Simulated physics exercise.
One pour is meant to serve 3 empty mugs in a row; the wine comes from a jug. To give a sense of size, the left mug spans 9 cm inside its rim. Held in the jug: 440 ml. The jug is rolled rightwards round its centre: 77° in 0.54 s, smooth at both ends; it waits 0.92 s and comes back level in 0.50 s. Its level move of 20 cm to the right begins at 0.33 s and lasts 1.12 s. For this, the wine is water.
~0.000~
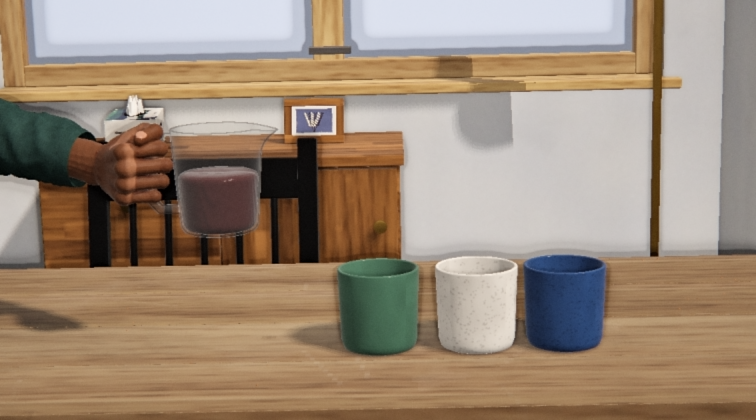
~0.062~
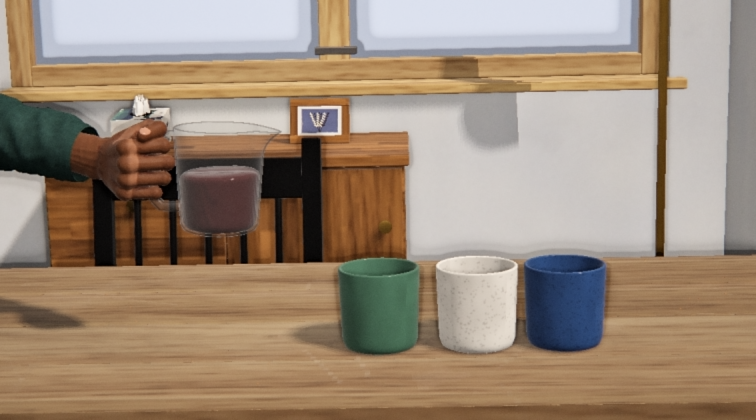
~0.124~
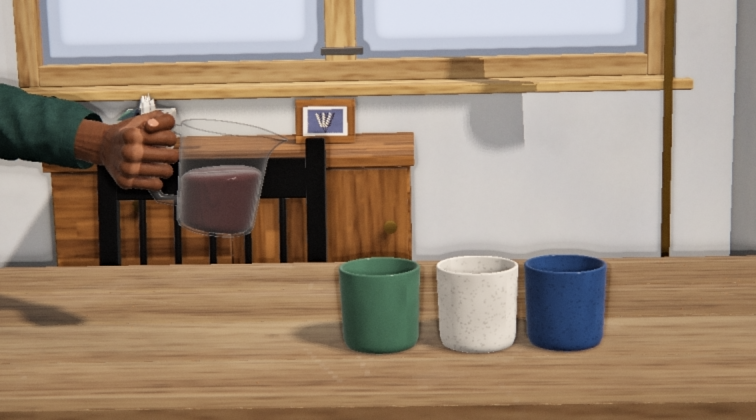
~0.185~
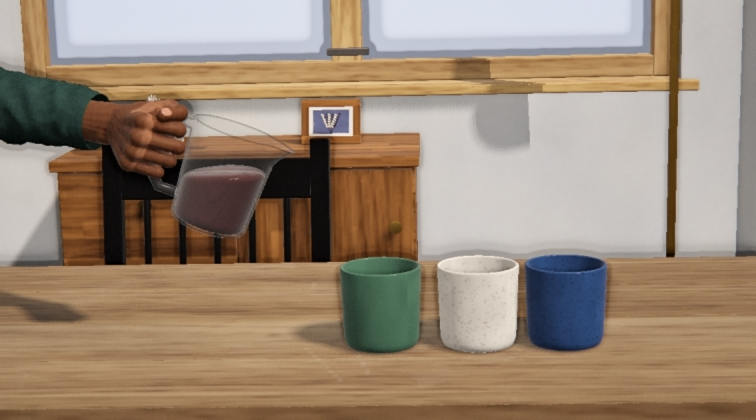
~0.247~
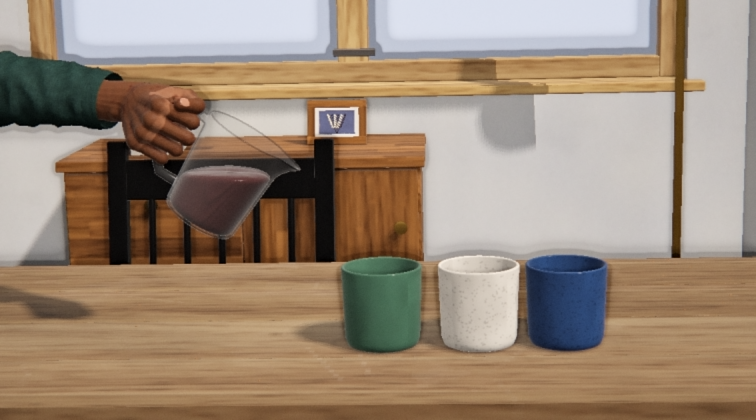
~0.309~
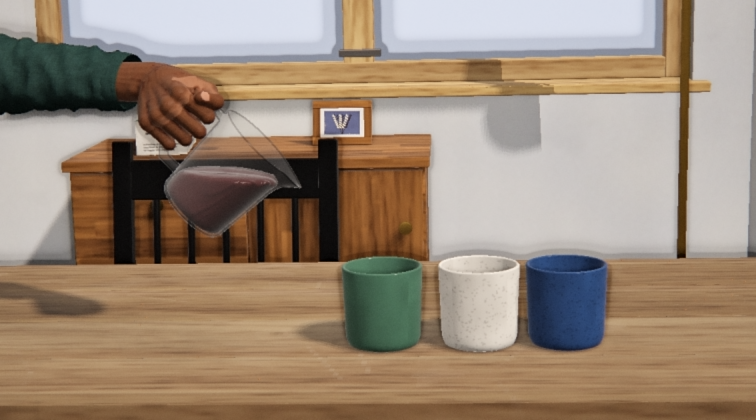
At a wooden table near a window, a hand in a dark green sleeve holds a clear jug of dark reddish liquid left of green, white and blue mugs, then steadily tilts it rightwards while moving it slightly right.
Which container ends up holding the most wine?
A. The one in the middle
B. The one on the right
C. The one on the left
C.
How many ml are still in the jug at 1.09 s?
About 130 ml.
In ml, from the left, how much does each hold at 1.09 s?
About 200 ml left, 0 ml middle, 0 ml right.
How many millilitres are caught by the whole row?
The whole row together ends up with some 290 ml.
By 0.76 s the tilt is 77° and from the left they hold 95 ml, 0 ml, 0 ml, the jug 235 ml, and 55 ml is on the table top.
By 1.09 s the tilt is 77° and from the left they hold 195 ml, 5 ml, 0 ml, the jug 130 ml, and 75 ml is on the table top.
By 1.43 s the tilt is 77° and from the left they hold 195 ml, 70 ml, 0 ml, the jug 75 ml, and 90 ml is on the table top.
By 1.81 s the tilt is 16° and from the left they hold 200 ml, 90 ml, 0 ml, the jug 65 ml, and 95 ml is on the table top.
At rest from the left they hold 200 ml, 90 ml, 0 ml, the jug 65 ml, and 95 ml is on the table top.
